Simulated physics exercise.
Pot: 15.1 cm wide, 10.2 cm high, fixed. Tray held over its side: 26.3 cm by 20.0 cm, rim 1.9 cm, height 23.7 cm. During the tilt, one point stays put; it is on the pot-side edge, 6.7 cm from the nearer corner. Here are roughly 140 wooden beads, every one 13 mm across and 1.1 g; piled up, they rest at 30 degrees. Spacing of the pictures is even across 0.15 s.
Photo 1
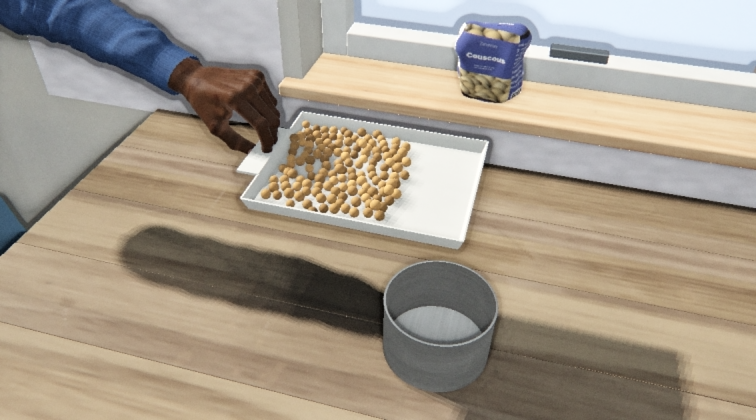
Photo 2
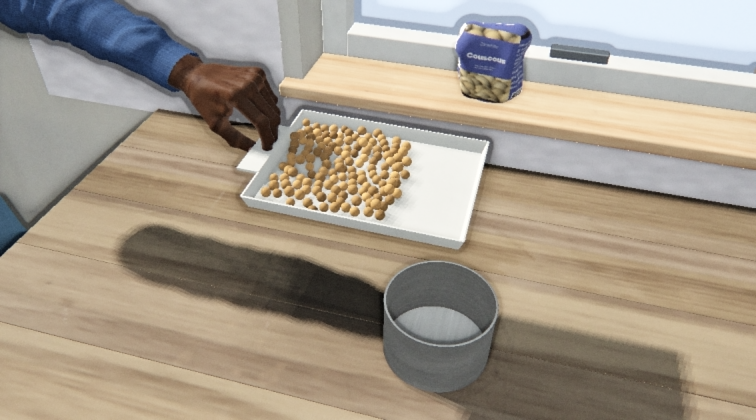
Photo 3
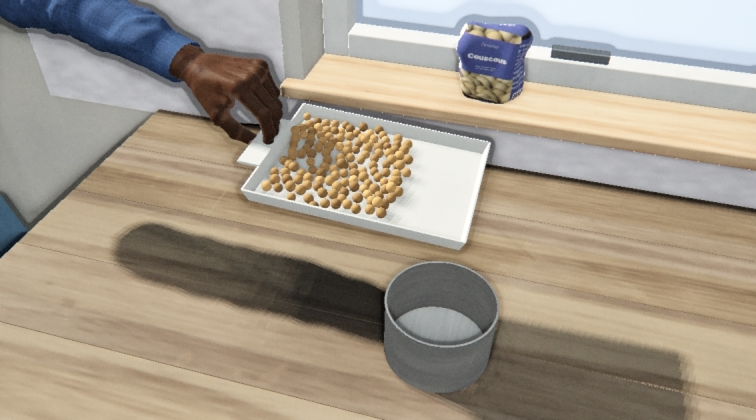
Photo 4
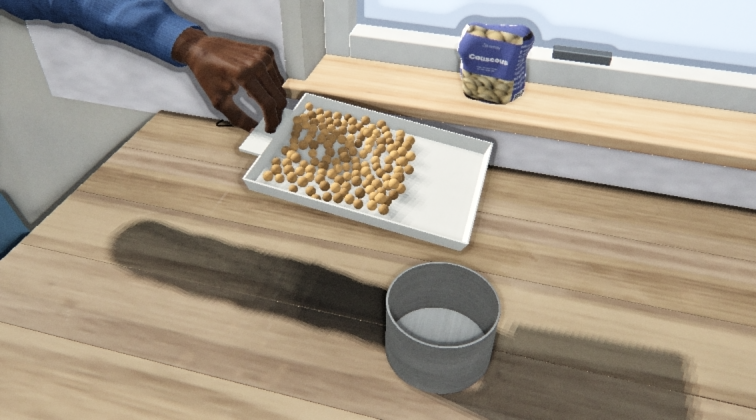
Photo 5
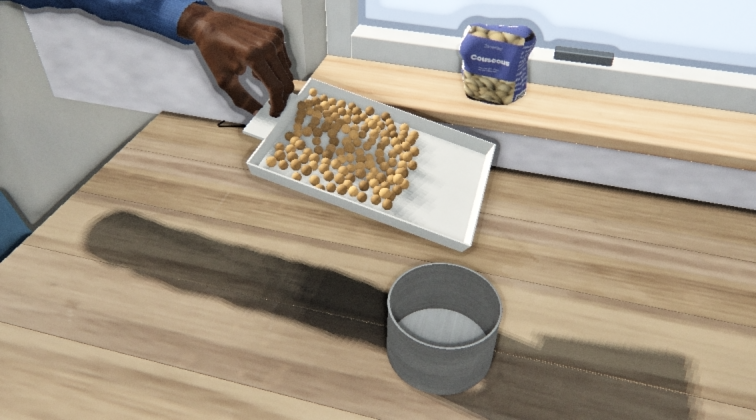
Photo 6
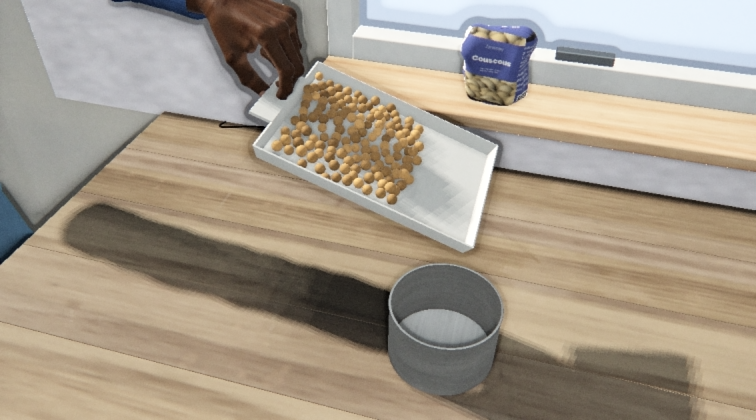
On a wooden worktop by a window, a hand holds a white tray of small round tan beads behind a grey pot, then raises the tray's left side, tilting it down toward the right while the beads stay bunched.
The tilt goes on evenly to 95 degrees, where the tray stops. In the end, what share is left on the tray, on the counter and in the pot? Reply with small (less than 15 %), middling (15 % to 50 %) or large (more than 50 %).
Tray - small, counter - large, pot - small.
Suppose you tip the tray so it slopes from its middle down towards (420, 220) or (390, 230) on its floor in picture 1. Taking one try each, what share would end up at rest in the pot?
I'd put it at about 20 per cent for the first tilt and about 35 per cent for the second.
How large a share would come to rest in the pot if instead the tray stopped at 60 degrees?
Then about 0 per cent.
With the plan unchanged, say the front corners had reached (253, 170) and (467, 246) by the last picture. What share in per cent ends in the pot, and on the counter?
Final per cent - pot 20, counter 80.
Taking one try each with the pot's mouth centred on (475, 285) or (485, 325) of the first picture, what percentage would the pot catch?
First try around 15 %, second around 20 %.
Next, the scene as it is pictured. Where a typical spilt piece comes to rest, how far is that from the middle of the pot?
24 cm.
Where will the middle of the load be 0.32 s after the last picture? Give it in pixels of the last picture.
At about (494, 180).
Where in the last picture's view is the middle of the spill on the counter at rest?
The spill is centred close to (598, 355).
Then, 0.19 s after the last picture, tilt 58 degrees; the tray holds 100 %, the pot 0 %.
Then, 0.32 s after the last picture, tilt 85 degrees; the tray holds 100 %, the pot 0 %.
Then, 0.58 s after the last picture, tilt 95 degrees; the tray holds 0 %, the pot 0 %.
In the end, tray 0 %, counter 100 %, pot 0 %.
